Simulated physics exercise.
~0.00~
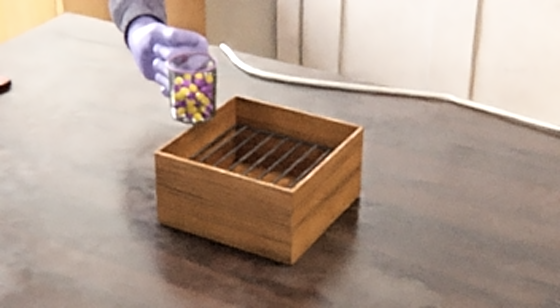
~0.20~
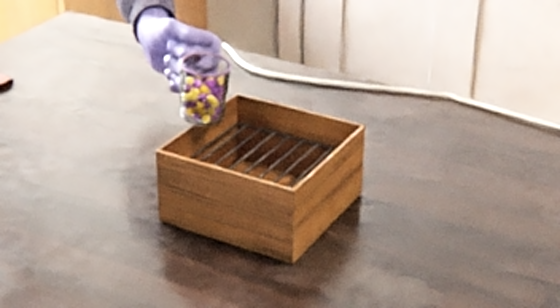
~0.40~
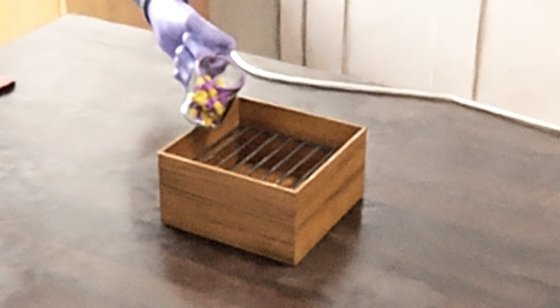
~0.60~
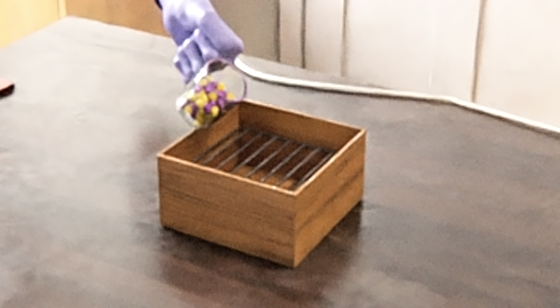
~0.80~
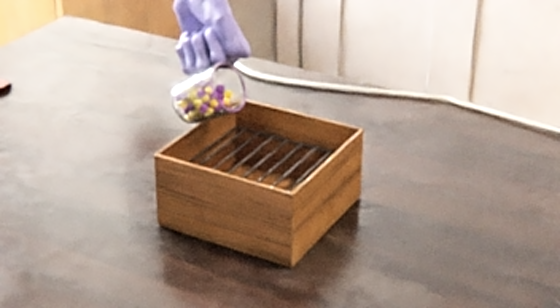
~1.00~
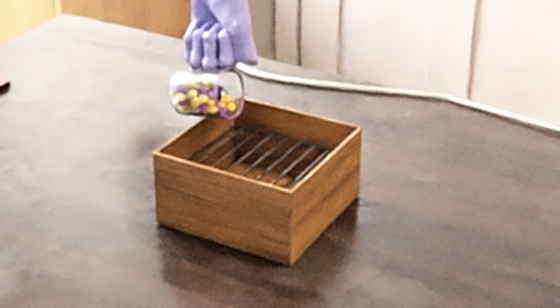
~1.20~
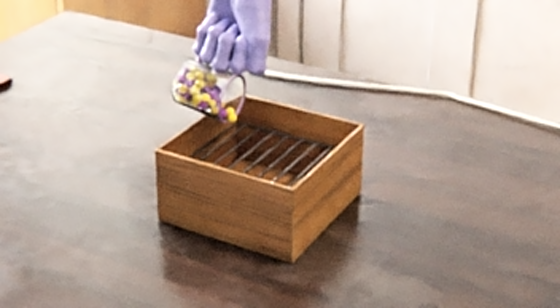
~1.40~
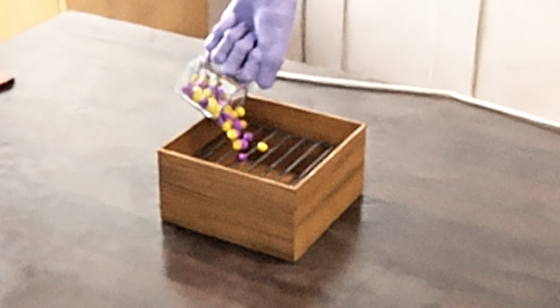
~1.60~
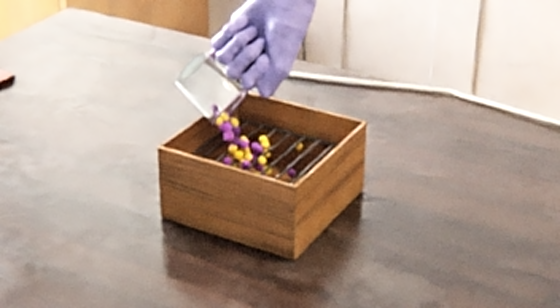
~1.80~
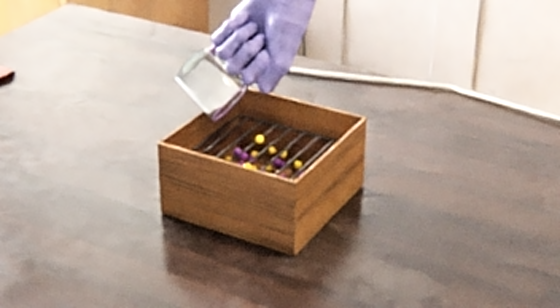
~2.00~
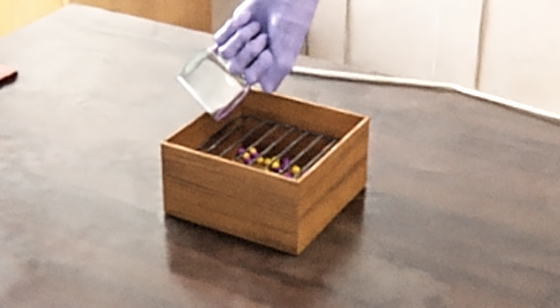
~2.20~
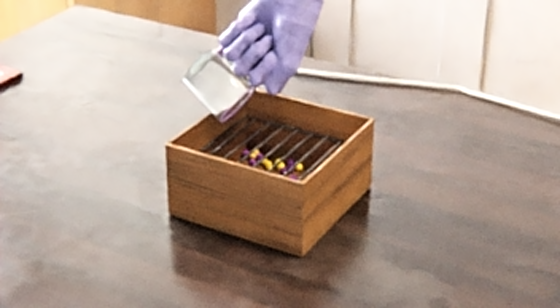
A clear cup of purple and yellow pieces, held in a purple-gloved hand, moves right toward a square wooden box with dark wires across it, standing on a brown tabletop. The hand gradually tilts the cup until it lies on its side above the box's back left edge, with the pieces still inside. It tips further, and the pieces spill out onto the wires in a loose stream. The cup ends up upside down and empty as both colours drop between the wires. At the end, the purple and yellow pieces all rest beneath the wires, while the hand still holds the empty cup above the box.
